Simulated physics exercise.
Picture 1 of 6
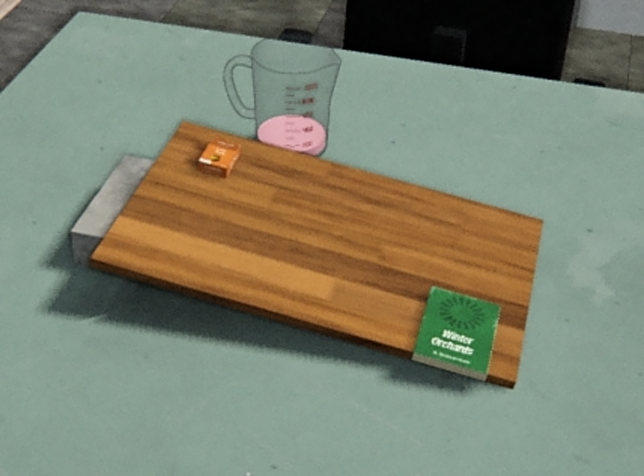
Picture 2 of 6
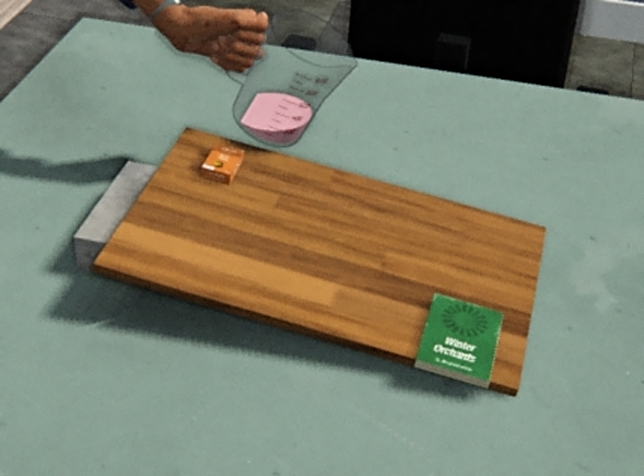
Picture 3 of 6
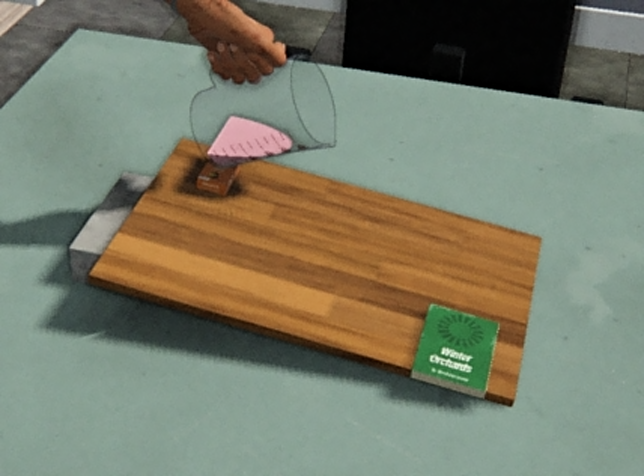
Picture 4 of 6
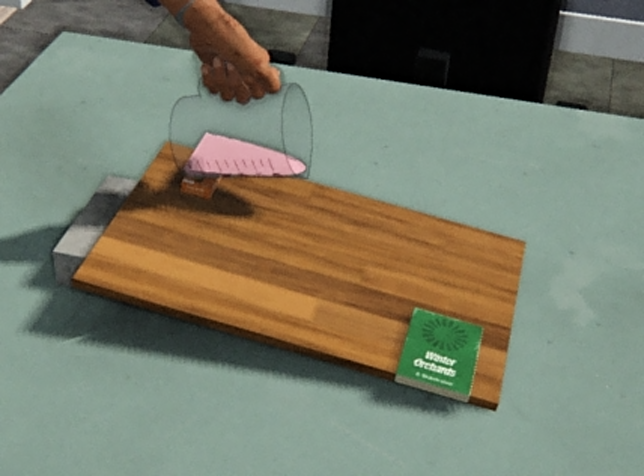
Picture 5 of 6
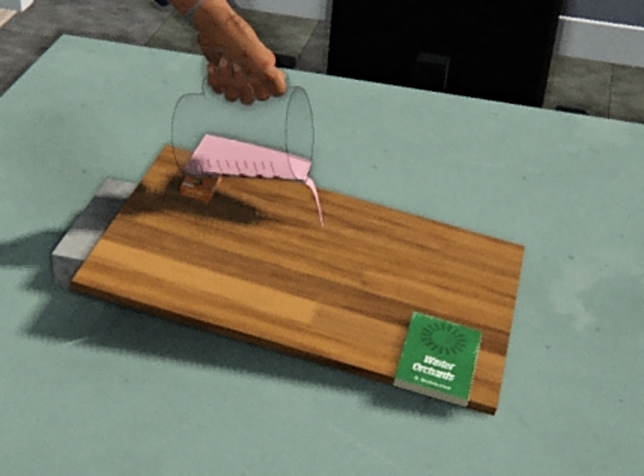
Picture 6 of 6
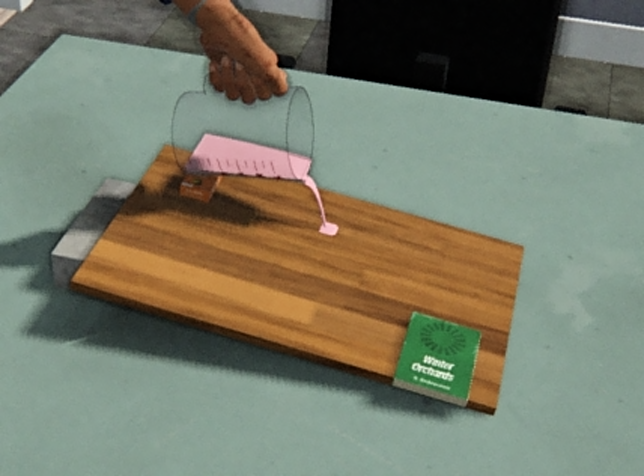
A hand lifting a clear jug of pink milk, tilting it over a sloping wooden board and pouring a thin stream onto it.
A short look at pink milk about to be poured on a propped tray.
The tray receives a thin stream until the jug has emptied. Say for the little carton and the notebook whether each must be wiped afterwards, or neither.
On the left the little carton: No, on the right the notebook: No.
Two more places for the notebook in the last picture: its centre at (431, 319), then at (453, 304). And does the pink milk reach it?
Try 1 - it is not hit; try 2 - it gets hit.
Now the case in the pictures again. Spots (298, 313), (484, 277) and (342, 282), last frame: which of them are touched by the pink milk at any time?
Spot by spot: Missed, then touched, then missed.
A moment on, it runs down to the right; the little carton is untouched; the notebook is untouched.
Further on, it runs down to the right and off the end; the little carton is untouched; the notebook is untouched.
When it is over, it runs down to the right and off the end; the little carton is untouched; the notebook is untouched.
